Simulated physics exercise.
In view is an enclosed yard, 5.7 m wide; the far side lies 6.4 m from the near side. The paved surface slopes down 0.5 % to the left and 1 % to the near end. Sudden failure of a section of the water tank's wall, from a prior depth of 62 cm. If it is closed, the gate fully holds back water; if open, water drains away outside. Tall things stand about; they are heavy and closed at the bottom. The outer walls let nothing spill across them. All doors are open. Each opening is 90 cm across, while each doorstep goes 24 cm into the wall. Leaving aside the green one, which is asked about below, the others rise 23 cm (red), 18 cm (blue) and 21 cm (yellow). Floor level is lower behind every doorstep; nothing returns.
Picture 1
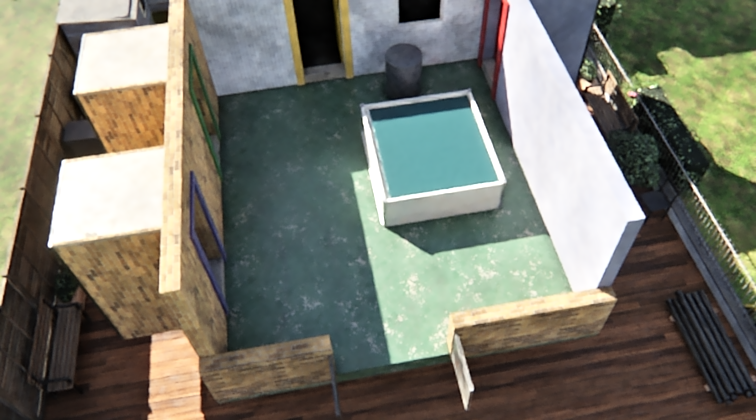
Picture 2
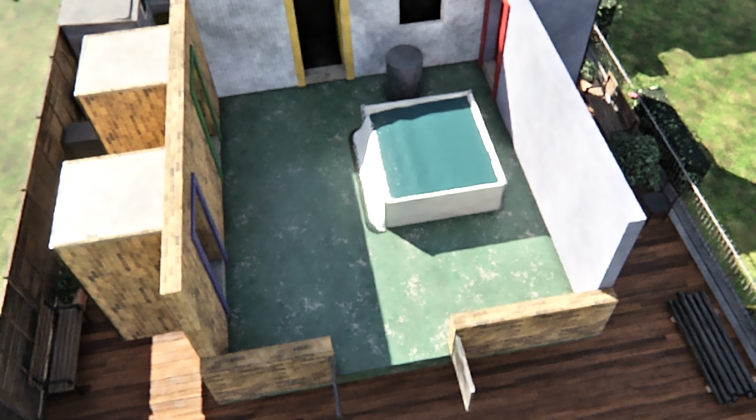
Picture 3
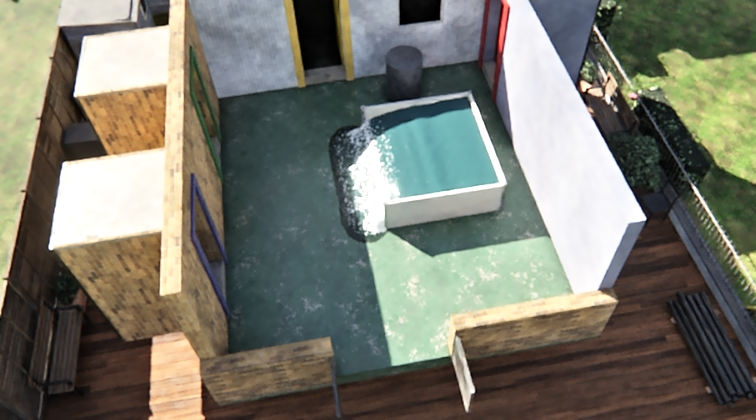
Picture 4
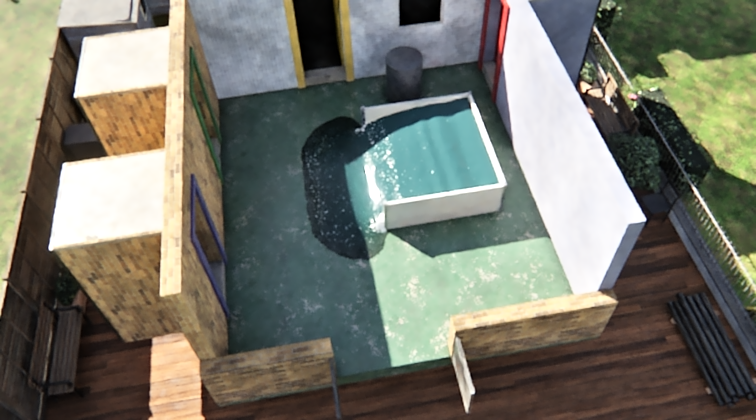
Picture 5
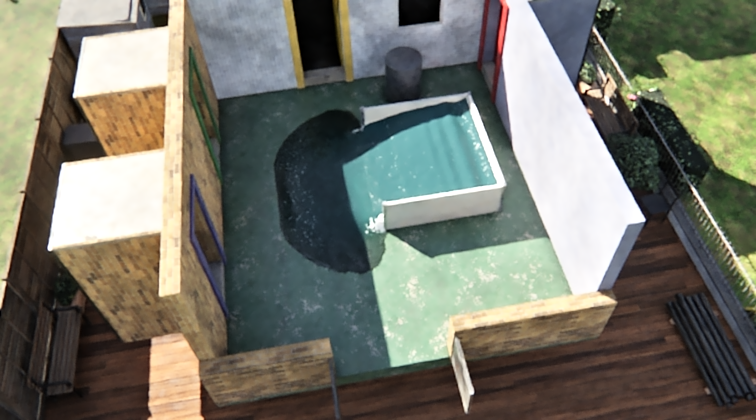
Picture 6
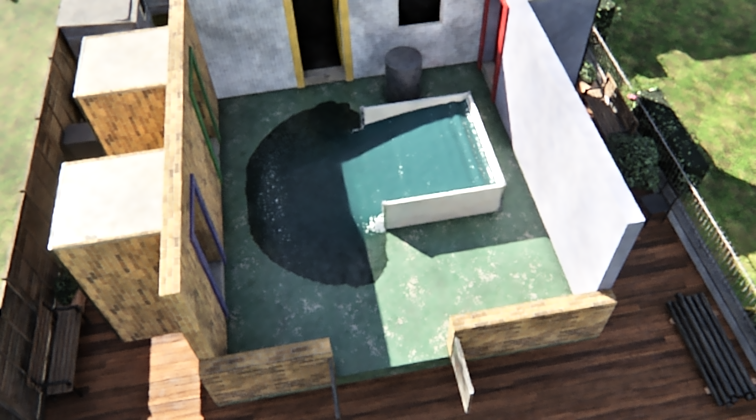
In this clip, the left side of a white-walled water tank gives way in an enclosed yard with a green floor, and water pours out, foaming at first, then spreading leftward in a widening, dark, rounded pool.
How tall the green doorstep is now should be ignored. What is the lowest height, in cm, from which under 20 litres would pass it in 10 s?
26 cm.
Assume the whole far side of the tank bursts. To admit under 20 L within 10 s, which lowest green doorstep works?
Then something near 13.5 cm.
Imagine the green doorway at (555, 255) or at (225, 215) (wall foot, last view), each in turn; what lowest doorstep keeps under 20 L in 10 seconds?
Minimums: About 8.0 cm and 33 cm.
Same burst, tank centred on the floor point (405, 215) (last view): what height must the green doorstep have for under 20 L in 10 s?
A minimum of about 15 cm.
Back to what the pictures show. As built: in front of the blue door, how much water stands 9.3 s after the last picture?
About 9.5 centimetres deep.
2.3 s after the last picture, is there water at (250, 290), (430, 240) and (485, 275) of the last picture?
1: Awash; 2: Unwetted; 3: Unwetted.
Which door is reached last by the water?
The red one.
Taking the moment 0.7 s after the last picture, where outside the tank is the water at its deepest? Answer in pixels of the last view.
Around (223, 215).
Then, 0.7 s after the last picture water covers 45 % of the floor, deepest (40 cm) near (223, 215); 29 cm at the green door, 1 litre in over its 24 cm doorstep.
Then, 2.3 s after the last picture water covers 50 % of the floor, deepest (41 cm) near (229, 370); 25 cm at the green door, 29 litres in over its 24 cm doorstep.
Then, 9.3 s after the last picture water covers 100 % of the floor, deepest (15 cm) near (558, 271); 6 cm at the green door, 32 litres in over its 24 cm doorstep.
At the green door as built, the water peaked near 33 cm, 1.3 s after the last picture.
With a doorstep of 23 cm, 40 litres would have come in within the 10 s; with 31 cm, 3 litres. So under 20 litres takes about 26 cm.
